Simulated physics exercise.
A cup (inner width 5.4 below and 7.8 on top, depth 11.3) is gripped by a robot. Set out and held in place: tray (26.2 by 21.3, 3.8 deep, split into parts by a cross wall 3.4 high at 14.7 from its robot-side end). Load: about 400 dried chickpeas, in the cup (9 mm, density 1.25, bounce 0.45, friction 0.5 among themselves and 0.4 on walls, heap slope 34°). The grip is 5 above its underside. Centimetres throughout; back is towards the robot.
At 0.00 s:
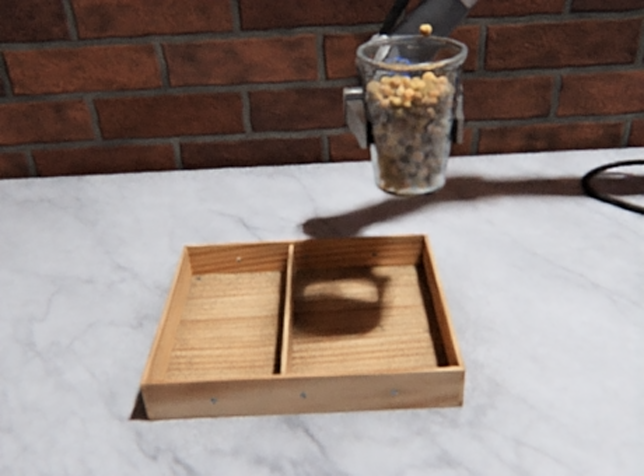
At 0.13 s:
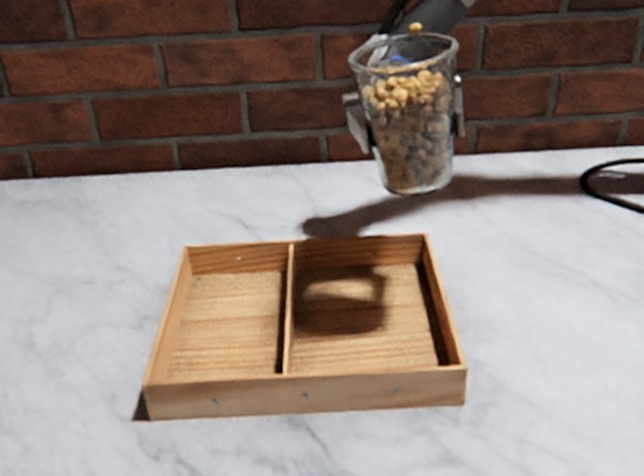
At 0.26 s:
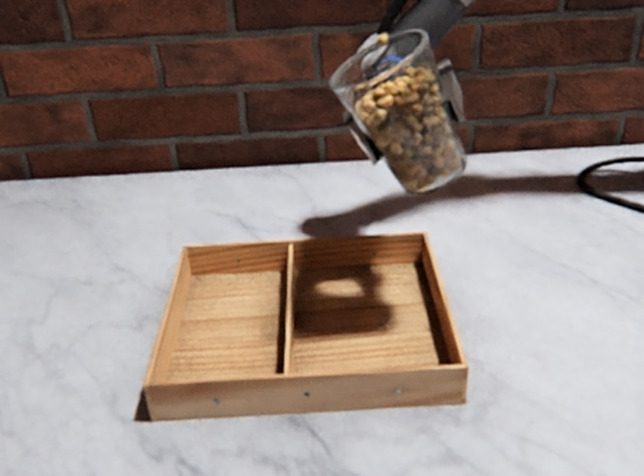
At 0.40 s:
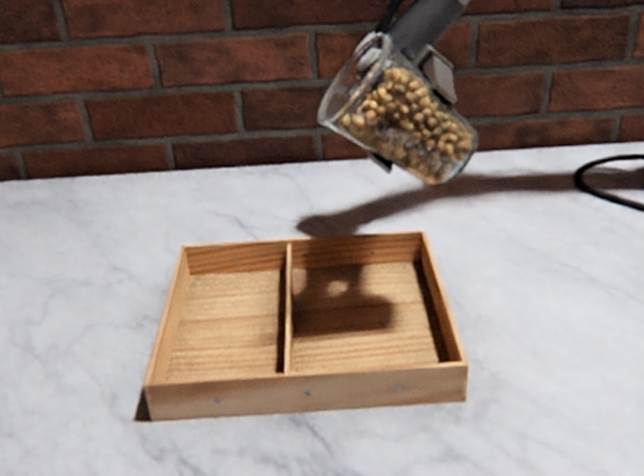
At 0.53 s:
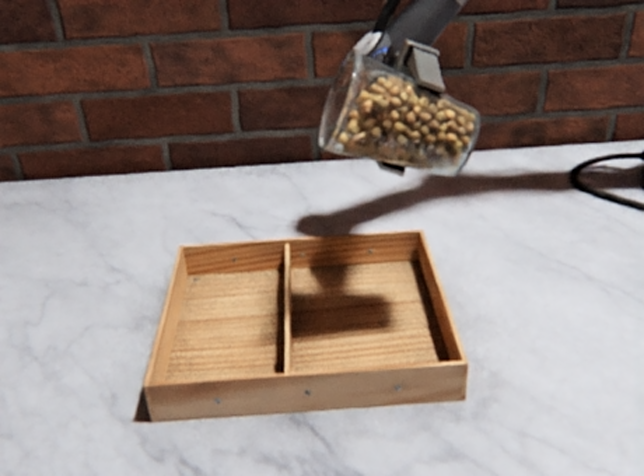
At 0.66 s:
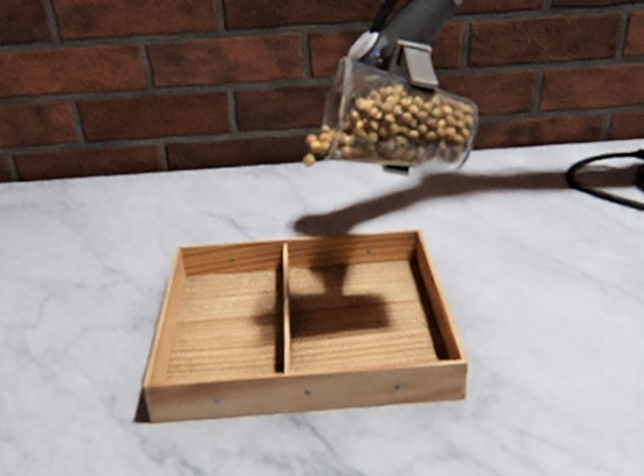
Above a divided wooden tray on a marble surface, a robot gripper tilted a clear cup of dried chickpeas leftward until it lay nearly sideways and a few chickpeas reached past its rim.
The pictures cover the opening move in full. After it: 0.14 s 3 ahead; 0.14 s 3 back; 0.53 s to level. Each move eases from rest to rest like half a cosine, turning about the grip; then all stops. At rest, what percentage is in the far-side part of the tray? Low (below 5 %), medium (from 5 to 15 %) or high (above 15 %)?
In the far-side part of the tray the share is medium, from 5 to 15 %.
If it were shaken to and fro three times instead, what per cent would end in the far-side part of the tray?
Then about 20 per cent.
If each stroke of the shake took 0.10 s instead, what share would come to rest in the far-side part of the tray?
In that case some 25 per cent.
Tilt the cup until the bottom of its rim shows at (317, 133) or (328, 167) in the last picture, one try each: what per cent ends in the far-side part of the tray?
Some 0 and 25 per cent.
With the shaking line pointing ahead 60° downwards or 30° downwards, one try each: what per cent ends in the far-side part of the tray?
About 0 and 5 per cent.
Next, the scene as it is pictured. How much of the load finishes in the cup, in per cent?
About 85 per cent.
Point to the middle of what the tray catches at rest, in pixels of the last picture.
Around (277, 321).
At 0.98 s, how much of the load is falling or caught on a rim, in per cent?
Some 10 per cent.
By 0.98 s, tilted 73° forward, highest piece 23 above the table; 347 in the cup, 12 in the far-side part, 2 in the robot-side part, 38 in flight or on a rim.
By 1.31 s, tilted 16° forward, highest piece 26 above the table; 336 in the cup, 31 in the robot-side part, 31 in the far-side part, 1 in flight or on a rim.
By 1.67 s, level, highest piece 26 above the table; 336 in the cup, 32 in the far-side part, 31 in the robot-side part.
By 2.72 s, level, highest piece 26 above the table; 336 in the cup, 32 in the far-side part, 31 in the robot-side part.
Final count, 336 in the cup, 32 in the far-side part, 31 in the robot-side part. That is 8 % in the far-side part of the tray.
